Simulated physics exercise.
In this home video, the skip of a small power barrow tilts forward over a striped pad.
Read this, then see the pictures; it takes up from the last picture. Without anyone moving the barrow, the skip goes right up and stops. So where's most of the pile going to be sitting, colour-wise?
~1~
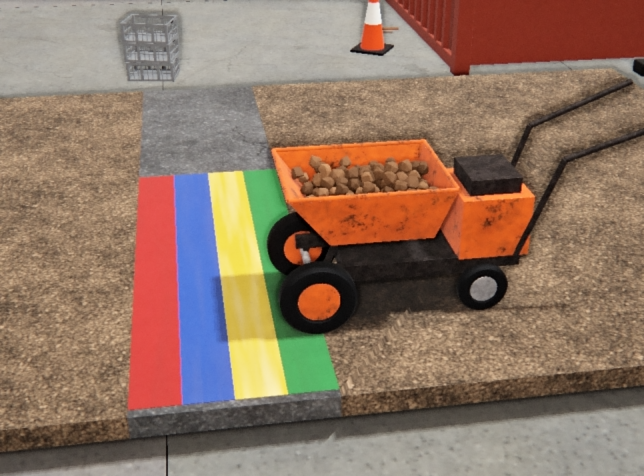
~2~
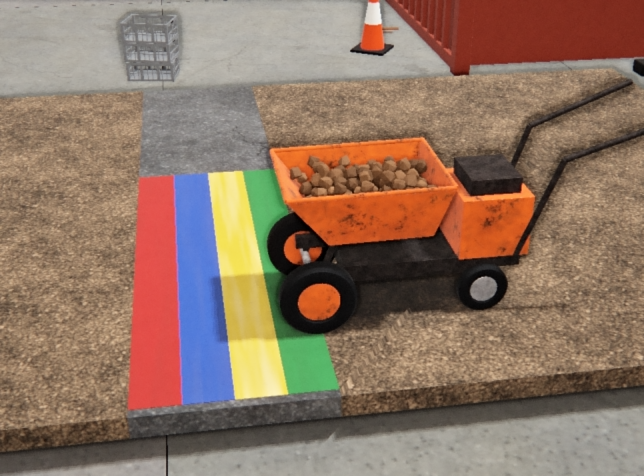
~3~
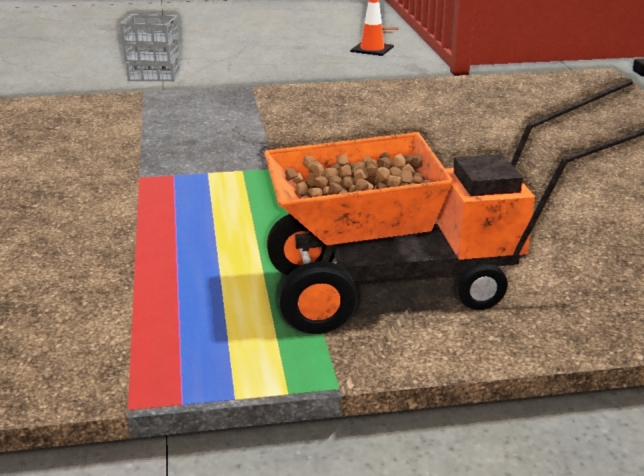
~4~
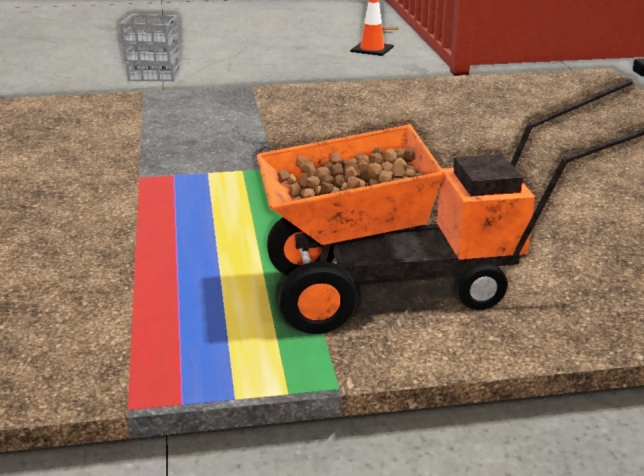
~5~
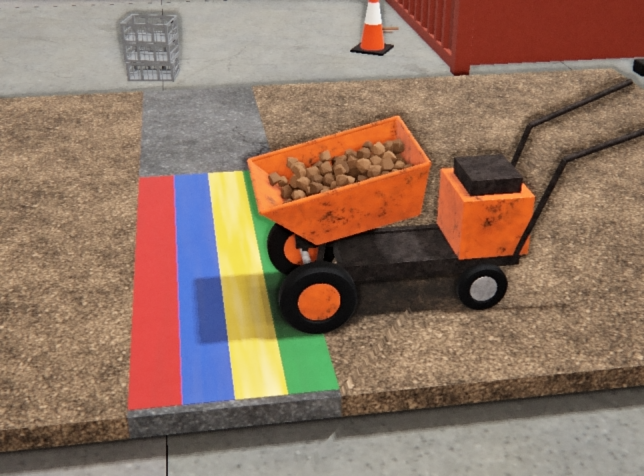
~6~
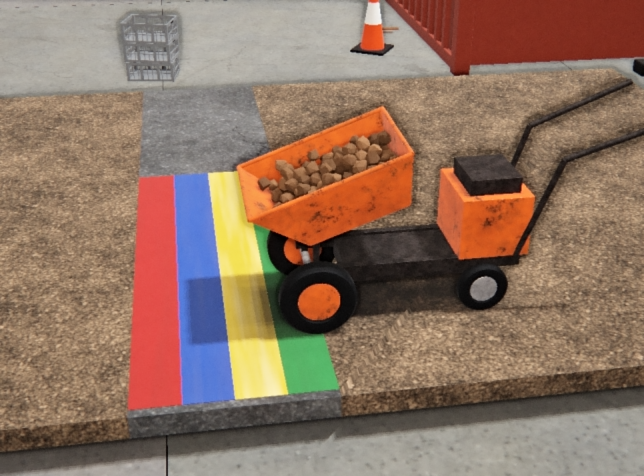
Most of it sits on red.
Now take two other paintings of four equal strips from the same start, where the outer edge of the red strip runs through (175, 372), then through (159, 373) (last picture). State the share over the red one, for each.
About 20 %, then 30 %.
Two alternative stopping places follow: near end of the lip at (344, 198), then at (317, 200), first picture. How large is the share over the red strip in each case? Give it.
In order: 20 % and 30 %.
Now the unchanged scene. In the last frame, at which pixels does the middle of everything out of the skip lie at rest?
Roughly at pixel (141, 313).
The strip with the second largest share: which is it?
In second place: That blue strip.
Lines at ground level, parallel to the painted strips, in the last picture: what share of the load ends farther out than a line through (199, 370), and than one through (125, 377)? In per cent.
Respectively 80 and 30 percent.
Shortly afterwards, skip tipped steeply; the whole lot in the skip.
Next, skip tipped right over; near two thirds in the skip; a little over the blue strip; near a quarter over the red strip; only a few off the paint.
Some moments later, skip tipped right over; near a quarter in the skip; a little over the blue strip; near a third over the red strip; near a third off the paint.
In the end, skip tipped right over; near a quarter in the skip; none at all over the green strip; only a few over the yellow strip; a little over the blue strip; near a third over the red strip; near a third off the paint.
